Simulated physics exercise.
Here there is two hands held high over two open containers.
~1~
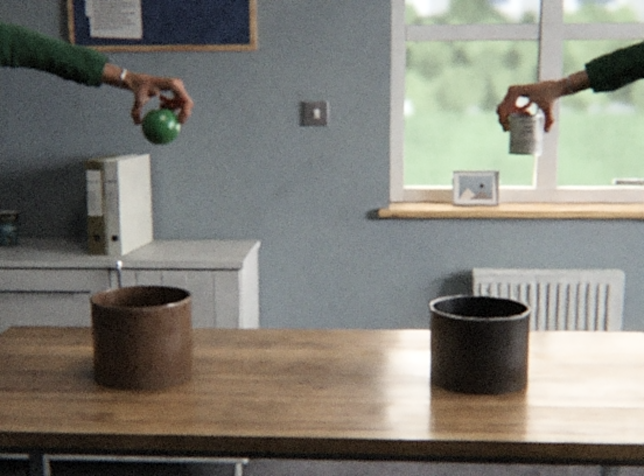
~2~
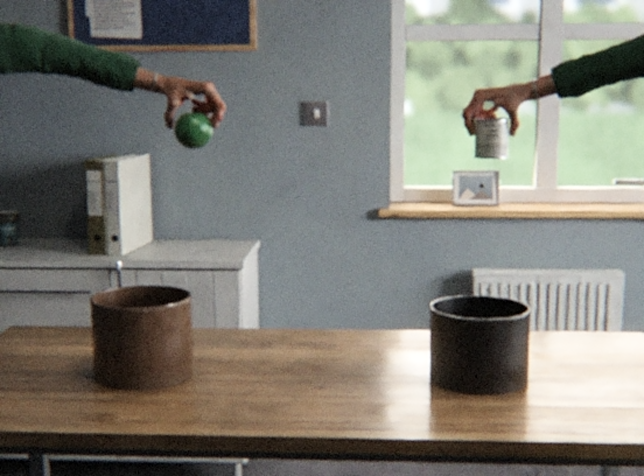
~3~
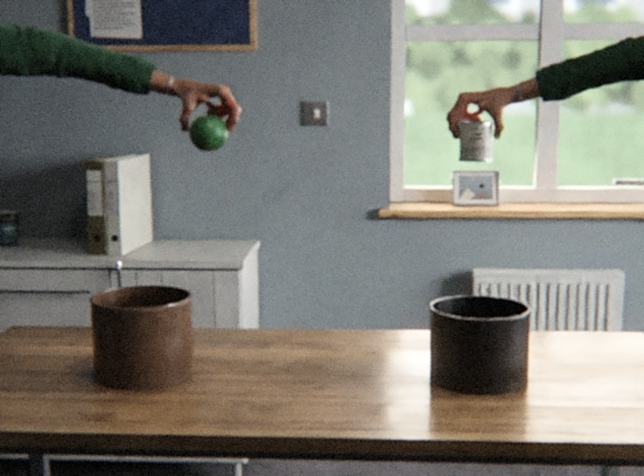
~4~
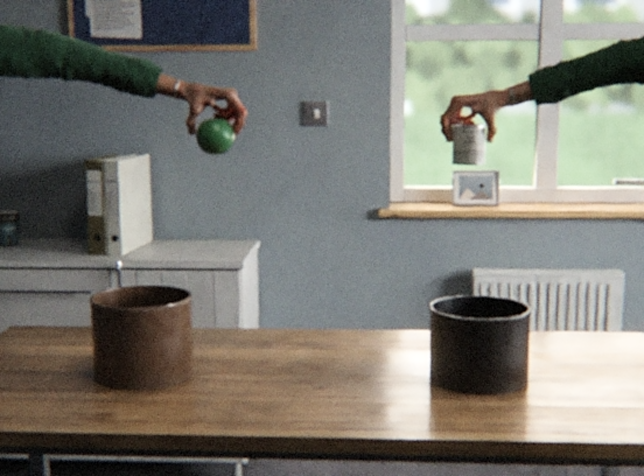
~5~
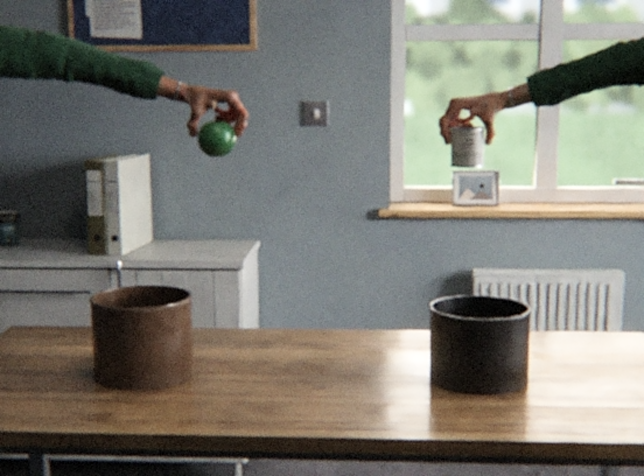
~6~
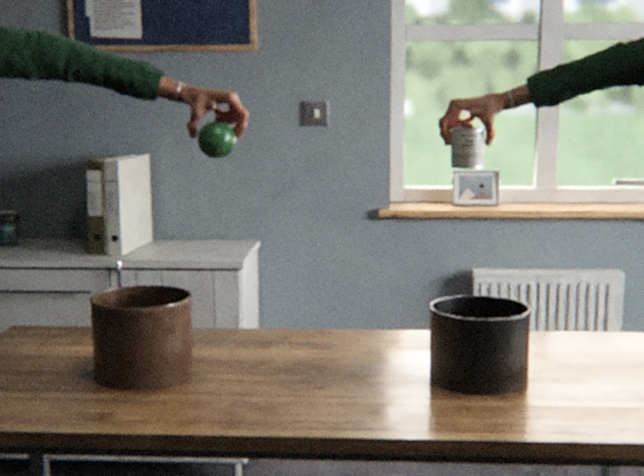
Two hands in green sleeves moving inward above two open containers on a wooden table, one holding a green apple, the other a tin.
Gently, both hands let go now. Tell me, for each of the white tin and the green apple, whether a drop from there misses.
Per thing - white tin: No miss; green apple: A miss.
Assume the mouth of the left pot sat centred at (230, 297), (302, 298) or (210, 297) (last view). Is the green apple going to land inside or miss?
Try by try, it lands inside; is not caught; ends up inside.
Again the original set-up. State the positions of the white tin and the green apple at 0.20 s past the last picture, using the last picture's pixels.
(466, 209) and (218, 200).
Then, 0.20 s after the last picture, white tin falling near (466, 210); green apple falling near (218, 201).
At rest, the white tin is caught, near (463, 358); the green apple falls beside it, near (222, 358).
